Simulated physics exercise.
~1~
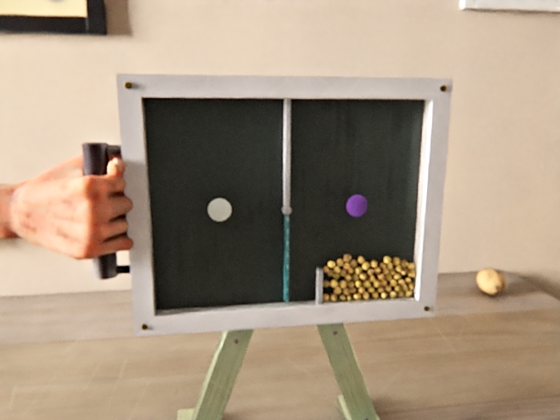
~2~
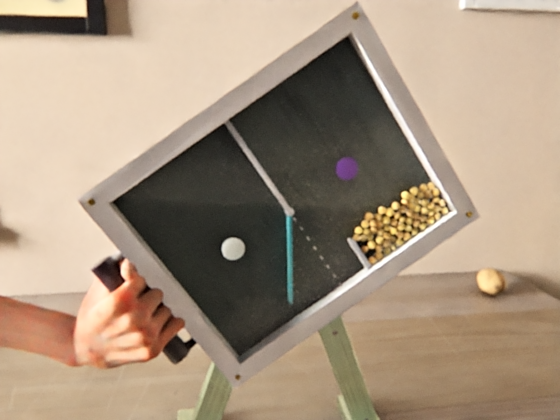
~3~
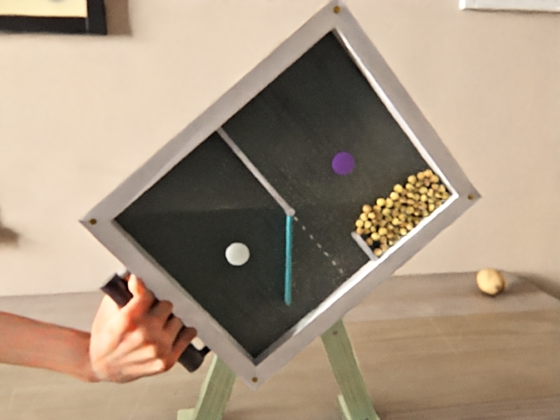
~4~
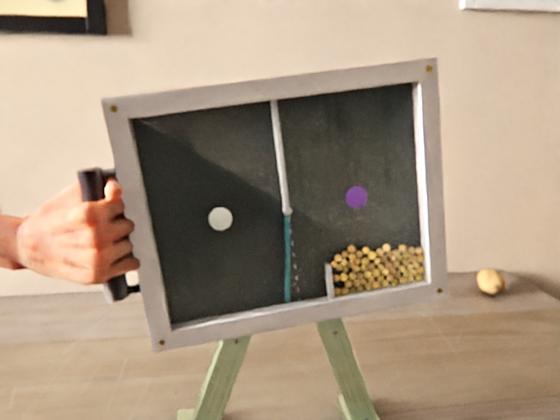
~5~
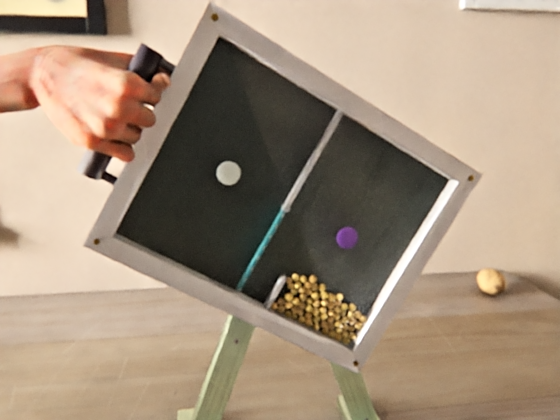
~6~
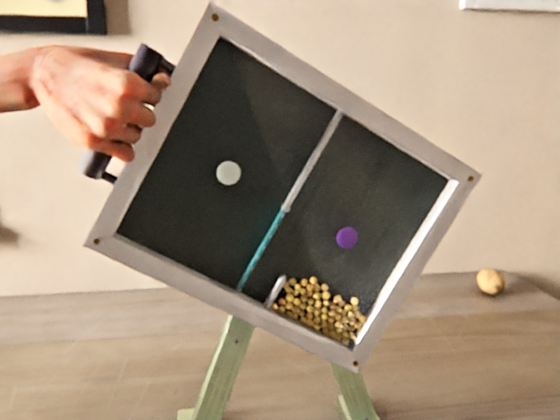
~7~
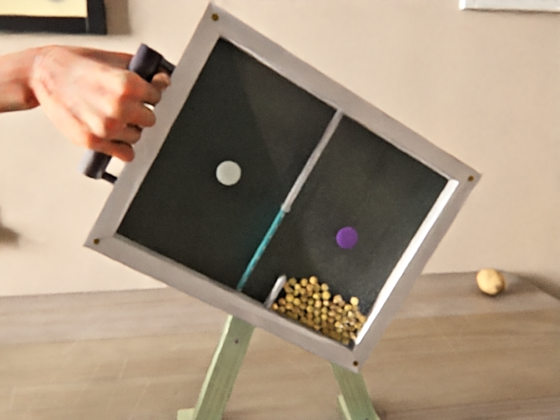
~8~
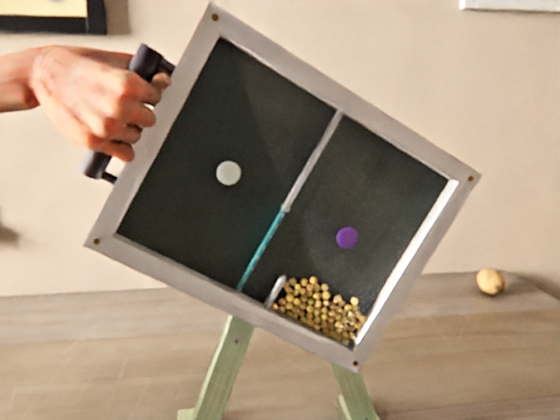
The framed case tilts anticlockwise, then swings clockwise and stops, its chickpeas staying beside purple.
